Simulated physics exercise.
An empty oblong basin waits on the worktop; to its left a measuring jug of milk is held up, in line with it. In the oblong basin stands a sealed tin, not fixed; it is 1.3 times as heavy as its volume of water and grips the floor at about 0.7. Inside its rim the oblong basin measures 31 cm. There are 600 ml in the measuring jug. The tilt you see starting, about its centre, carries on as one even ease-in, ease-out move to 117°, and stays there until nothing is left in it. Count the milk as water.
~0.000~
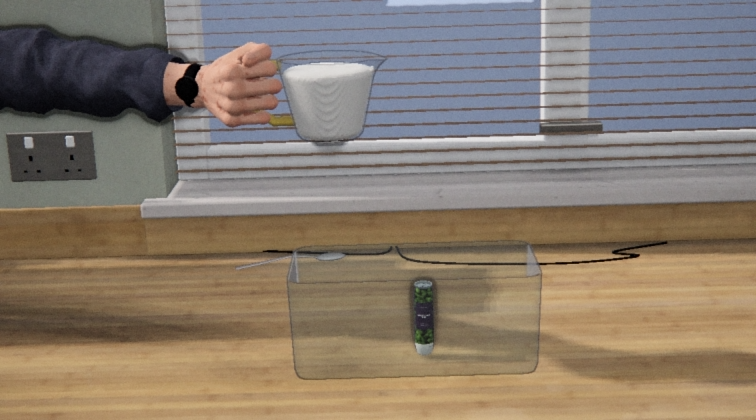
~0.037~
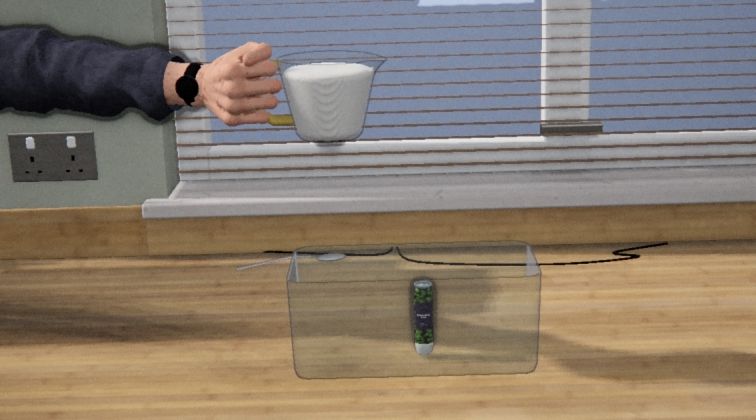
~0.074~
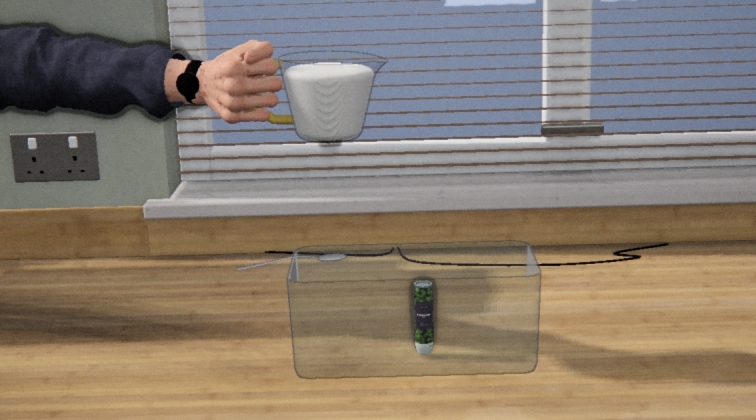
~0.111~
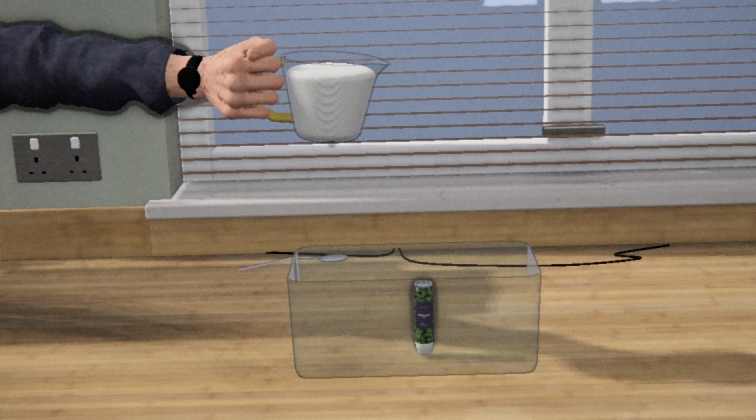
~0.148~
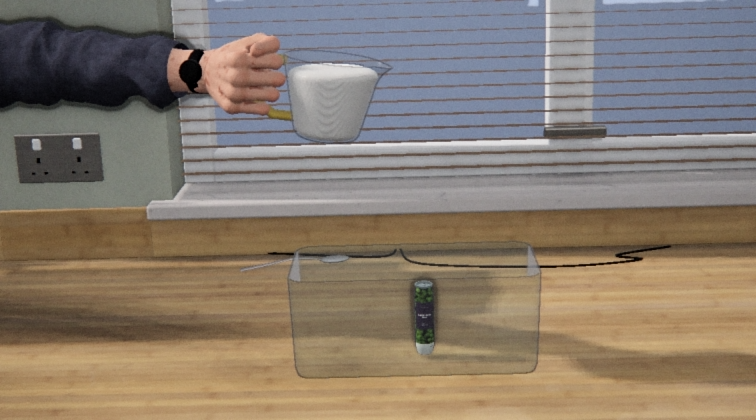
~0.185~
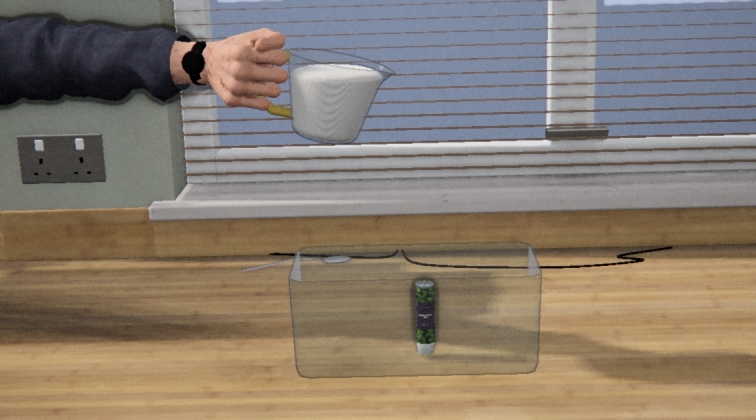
A hand in a dark sleeve with a black watch holds a clear measuring jug of milk by its yellow handle at upper left, first nearly level, then tilting gently rightward. Below, an empty, clear oblong basin sits on a pale wooden worktop, with a dark-and-green tin, a spoon and a black cable nearby. Seen from the front before a blind-covered window, the view shifts very slightly.
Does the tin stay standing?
The tin stays up.
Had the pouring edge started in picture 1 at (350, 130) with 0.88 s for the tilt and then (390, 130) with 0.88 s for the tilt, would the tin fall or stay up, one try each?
First it topples; then it goes over.
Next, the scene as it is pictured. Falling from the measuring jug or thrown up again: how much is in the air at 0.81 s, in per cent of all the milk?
Near 18 in a hundred.
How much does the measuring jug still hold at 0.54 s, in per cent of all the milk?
About 54 per cent.
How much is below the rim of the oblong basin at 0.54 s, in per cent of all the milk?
Some 6 per cent.
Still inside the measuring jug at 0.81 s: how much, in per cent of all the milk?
Some 3 per cent.
By 0.54 s the tilt is 80° and 54 per cent is still to pour; the tin stands where it began.
By 0.81 s the tilt is 115° and 3 per cent is still to pour; the tin stands where it began.
By 1.08 s the tilt is 117° and 0 per cent is still to pour; the tin stands where it began.
By 1.38 s the tilt is 117° and 0 per cent is still to pour; the tin stands where it began.
At rest the tin stands where it began.
